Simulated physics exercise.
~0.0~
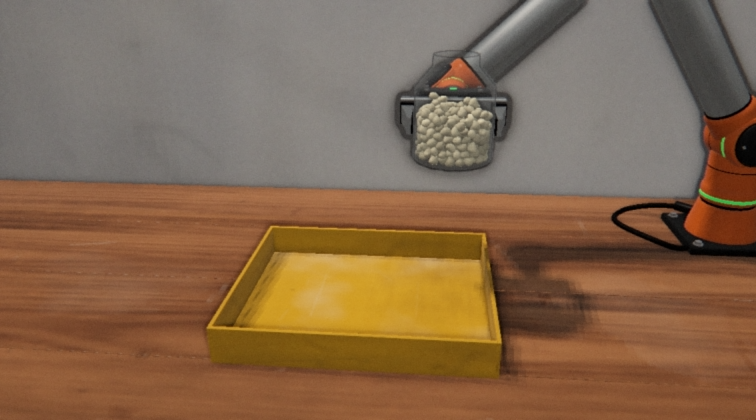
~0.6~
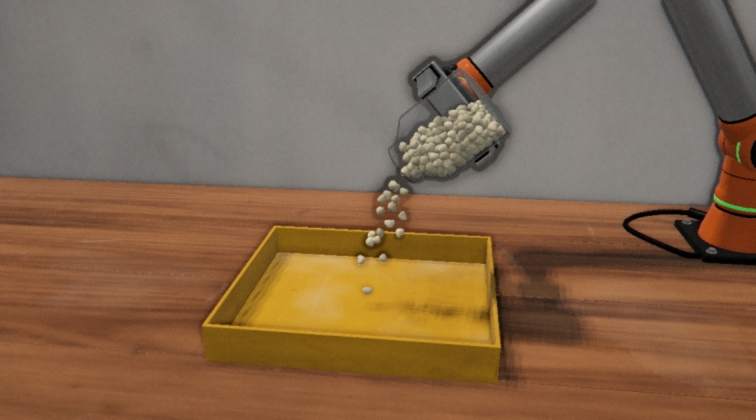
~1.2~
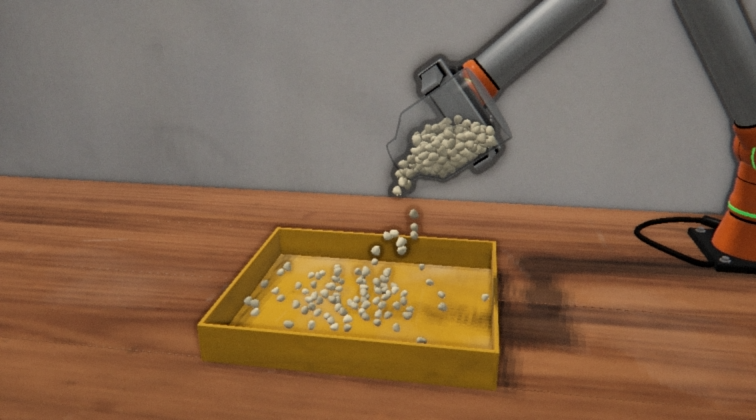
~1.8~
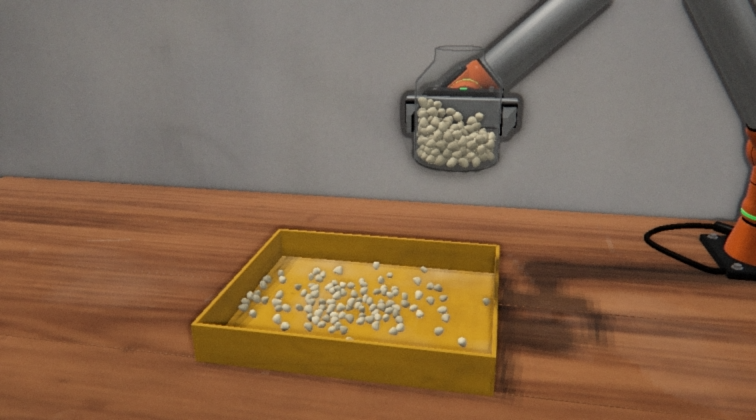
The video shows a robot arm holding a clear jar of pale dried beans above a yellow tray on a wooden table, tipping it left so some beans spill and scatter, then returning it upright with many beans still inside.
